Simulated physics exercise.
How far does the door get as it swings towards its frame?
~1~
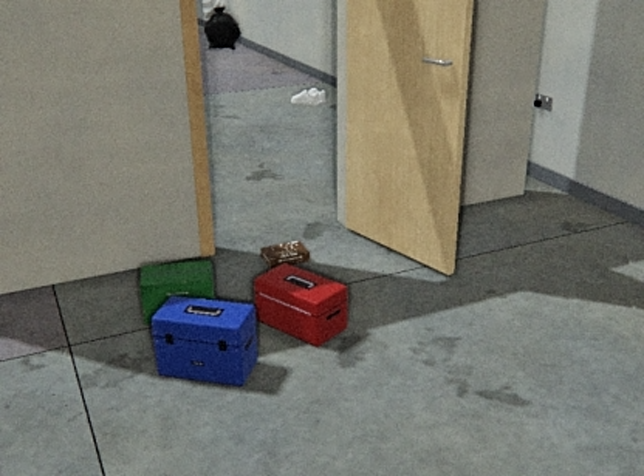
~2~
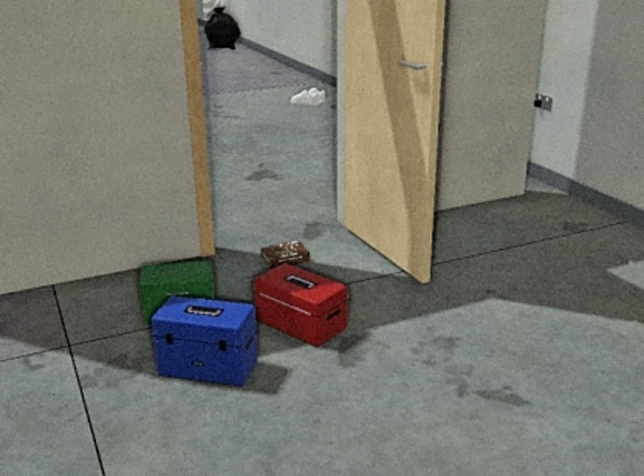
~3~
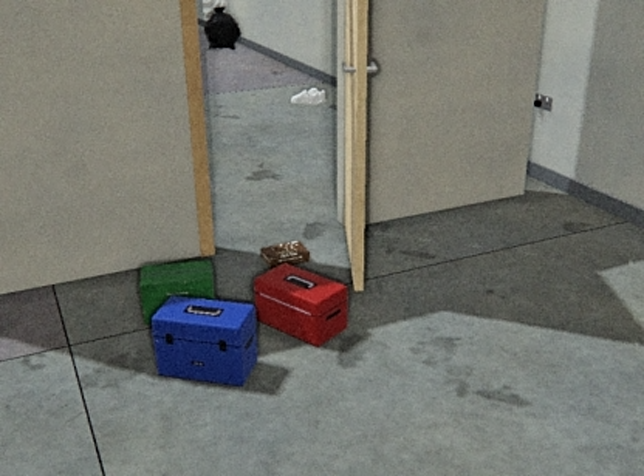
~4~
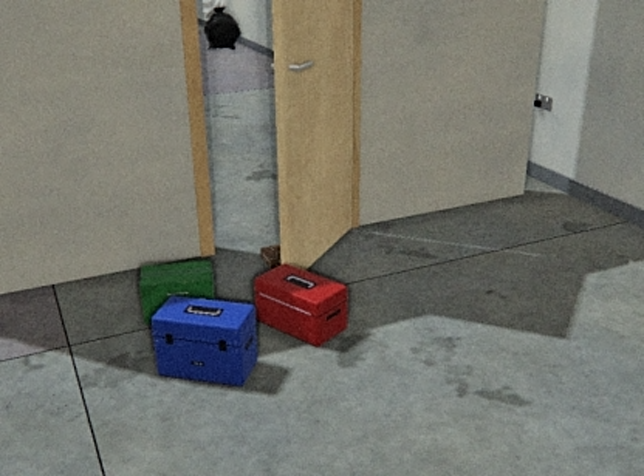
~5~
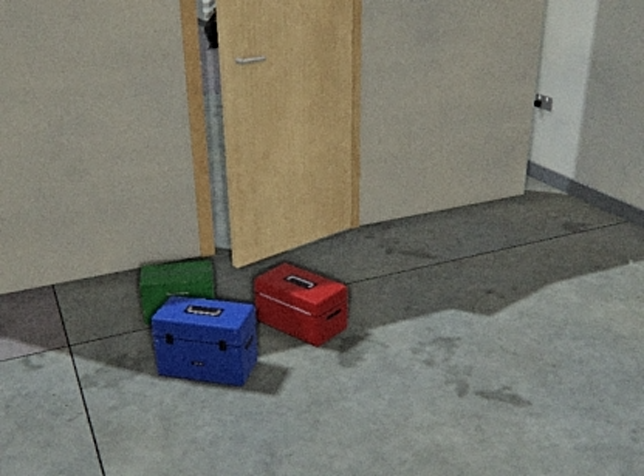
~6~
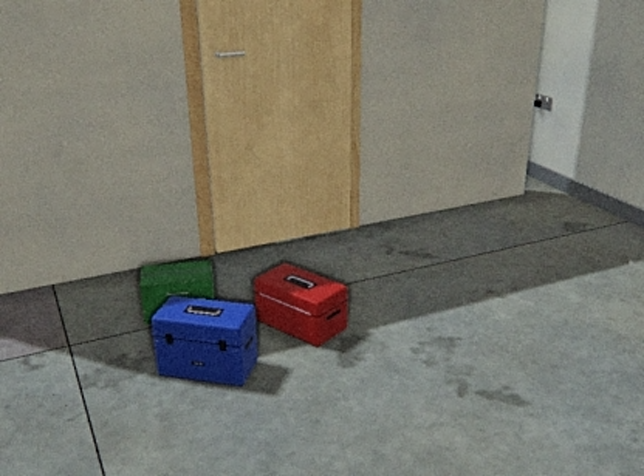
It swings all the way round and reaches the frame, ending fully closed behind the three boxes on the floor.
